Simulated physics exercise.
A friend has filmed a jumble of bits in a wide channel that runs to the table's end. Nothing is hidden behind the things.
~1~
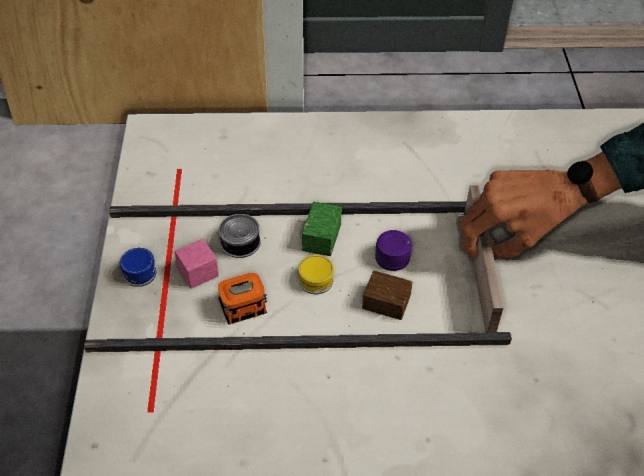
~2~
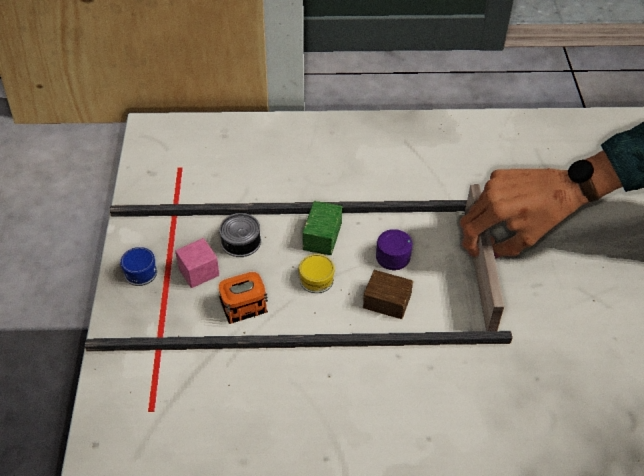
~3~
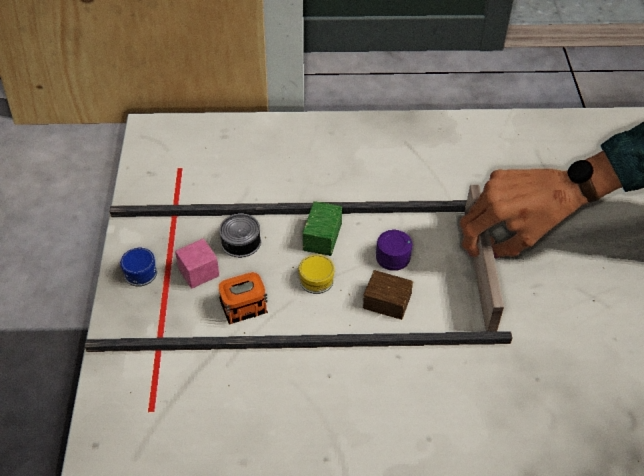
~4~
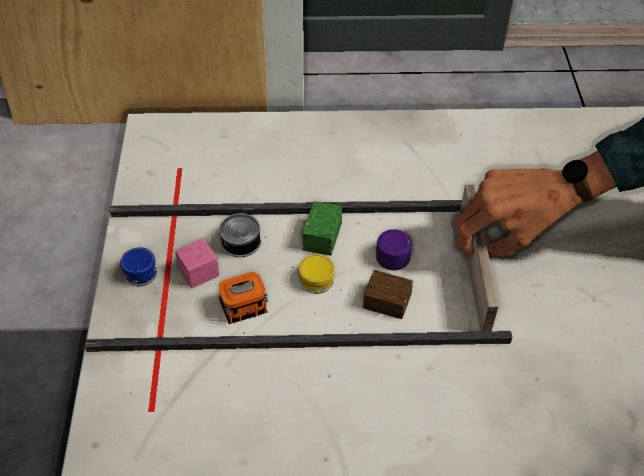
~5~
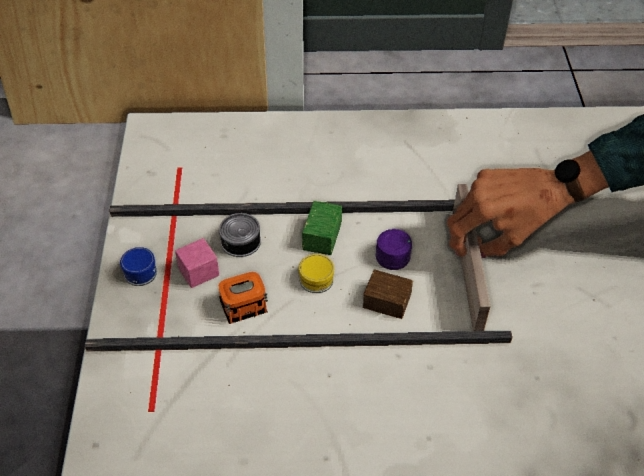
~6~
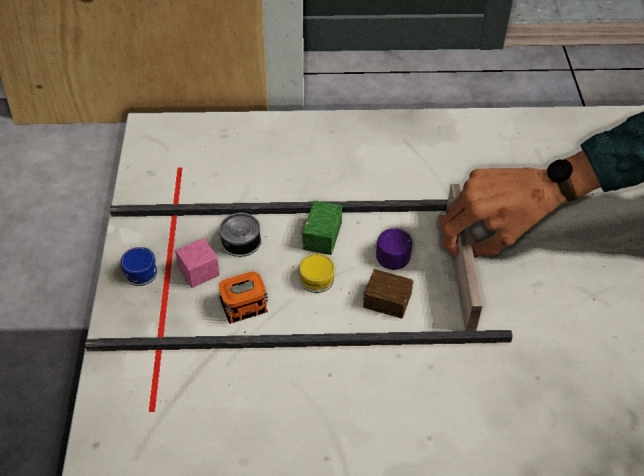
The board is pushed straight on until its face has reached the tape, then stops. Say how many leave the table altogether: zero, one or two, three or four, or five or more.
In the end the number that fall off is one or two.
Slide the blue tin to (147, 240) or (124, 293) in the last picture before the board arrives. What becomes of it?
The blue tin is lost; is lost.
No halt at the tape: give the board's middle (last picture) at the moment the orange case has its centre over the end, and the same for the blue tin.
Near (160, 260) and (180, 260).
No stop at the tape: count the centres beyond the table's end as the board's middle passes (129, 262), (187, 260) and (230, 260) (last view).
The counts: 4, 0 and 0.
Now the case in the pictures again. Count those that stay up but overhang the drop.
2 of them.
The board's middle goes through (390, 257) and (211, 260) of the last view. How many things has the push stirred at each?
First 2, then 8.
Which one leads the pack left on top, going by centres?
That is the black pot.
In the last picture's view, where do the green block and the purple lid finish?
About (150, 219), and the other about (152, 246).
Soon after, none off yet; blue tin at rest near (139, 266); pink block at rest near (198, 263); black pot at rest near (241, 235).
Then, none off yet; blue tin at rest near (139, 266); pink block at rest near (198, 263); black pot moved a little near (222, 239).
Further on, none off yet; blue tin moving near (131, 265); pink block moved about its own width near (165, 264); black pot moved well along near (149, 236).
At rest, the number that fall off is one or two; fallen, blue tin.
